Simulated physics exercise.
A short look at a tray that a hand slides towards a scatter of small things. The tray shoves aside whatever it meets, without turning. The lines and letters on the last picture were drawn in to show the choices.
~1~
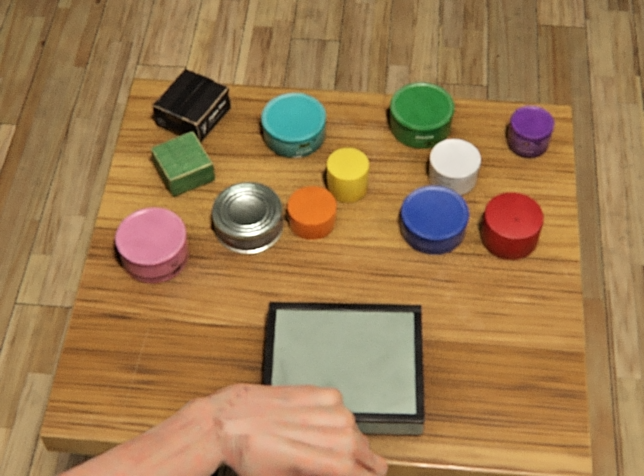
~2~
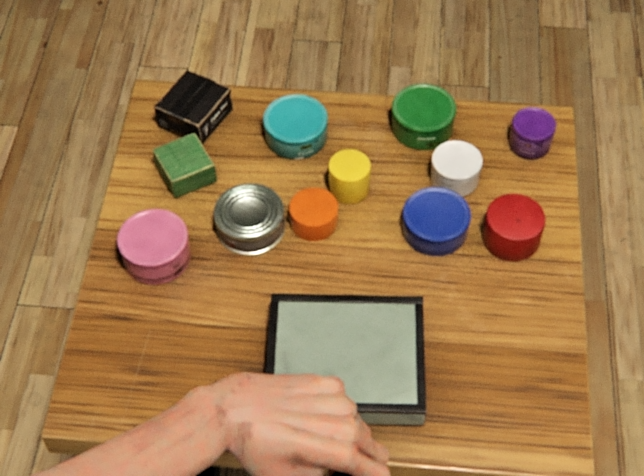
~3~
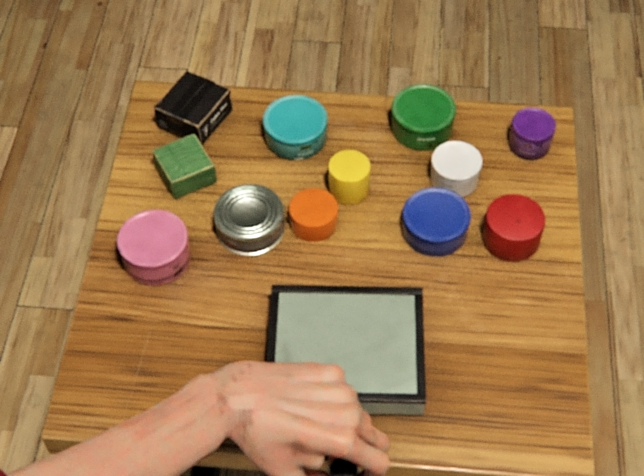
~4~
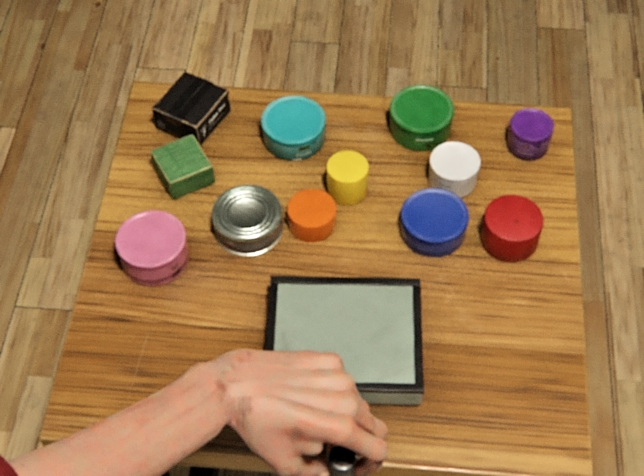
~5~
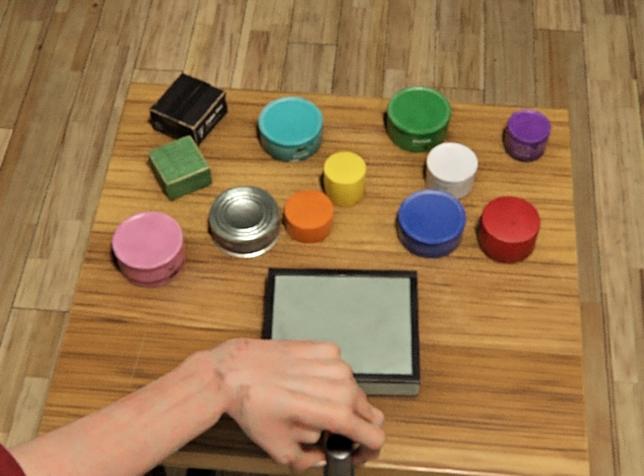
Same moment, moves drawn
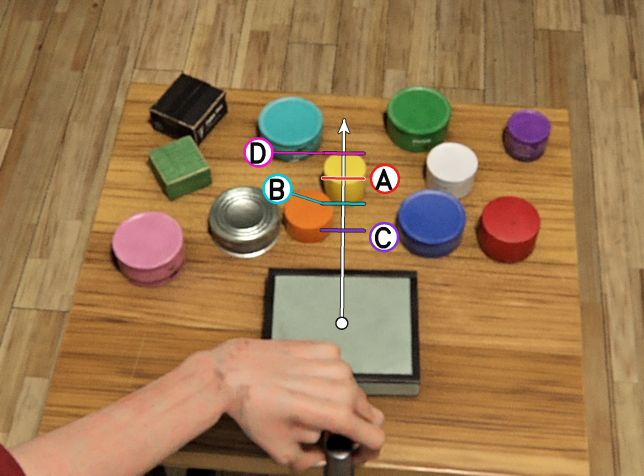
On a wooden table, colourful round tubs and jars, a silver tin, a green block and a black box sit scattered beyond a dark-rimmed tray. A hand at the tray's near edge slides it a short way up towards them, without turning it, while the small things stay still.
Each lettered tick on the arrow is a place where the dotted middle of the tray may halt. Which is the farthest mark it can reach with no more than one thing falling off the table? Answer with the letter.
Stop at D.
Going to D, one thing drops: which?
It is the turquoise tub.
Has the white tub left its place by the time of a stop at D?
Yes.
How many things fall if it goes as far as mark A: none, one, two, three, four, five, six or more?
By then, none.
On the marked copy, A at (343, 178); B at (343, 203); C at (343, 230); D at (344, 154); the arrow from (342, 323) to (344, 120); the white dot at (342, 323).
With D. Early on, tray (342, 265); white tub (460, 160); yellow pot (348, 177).
Further on, tray (343, 202); turquoise tub (285, 101); orange pot (306, 139).
At the end, tray (343, 163); turquoise tub over the edge; green tub (423, 99); one fallen.
As for the rest, A is within the limit but short; B is within the limit but short; C is within the limit but short.
